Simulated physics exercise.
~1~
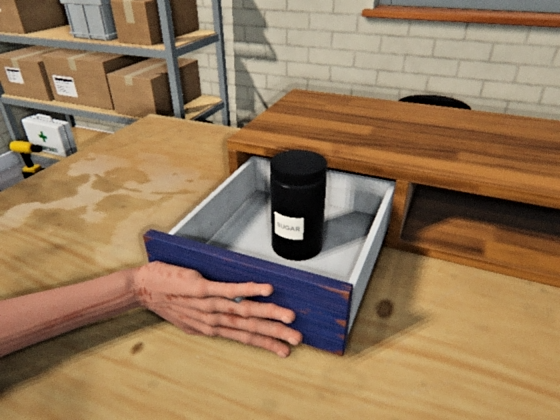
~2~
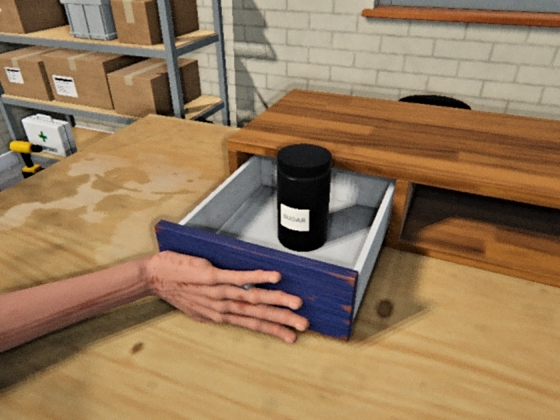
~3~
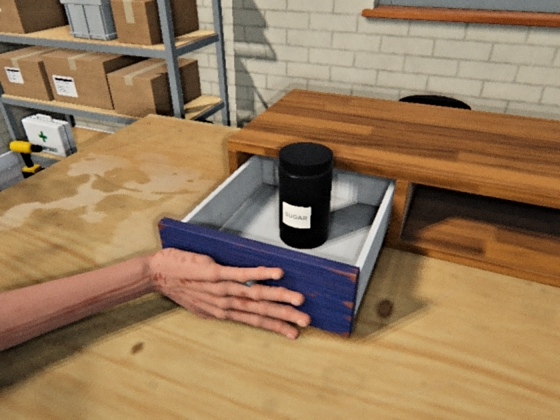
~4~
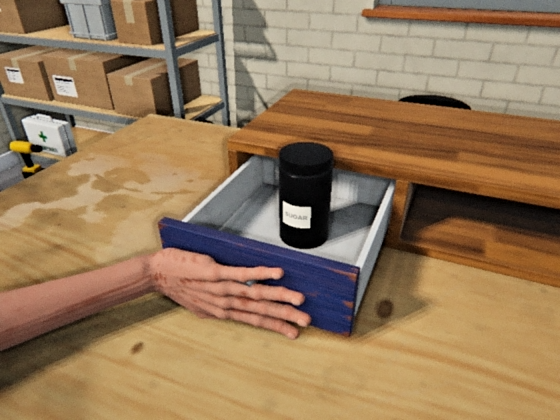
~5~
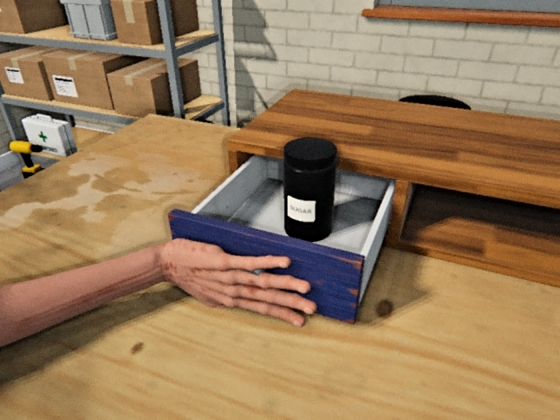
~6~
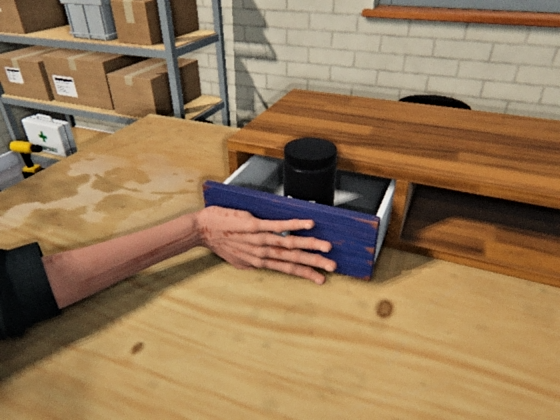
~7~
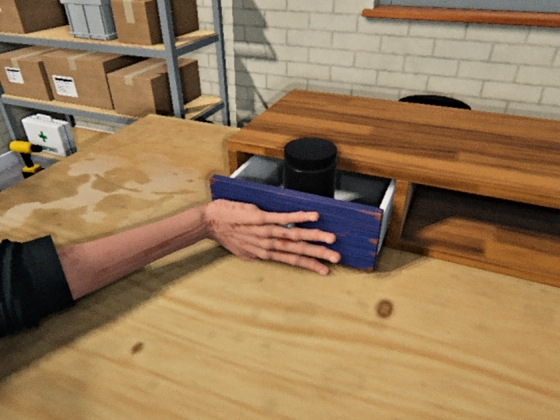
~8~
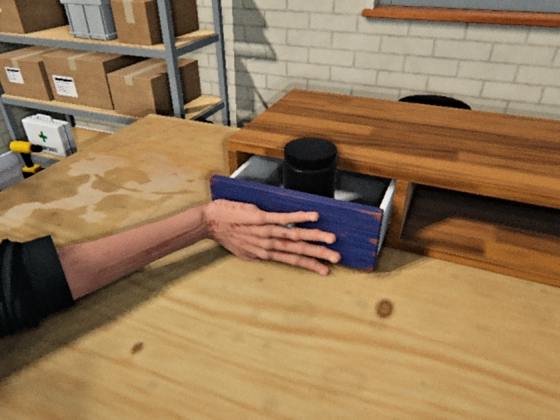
A blue-fronted drawer holding an upright black jar slid back towards the wooden cabinet as a hand pushed its front, pausing briefly along the way, then stopped still partly open, with the hand on it and the jar standing inside.
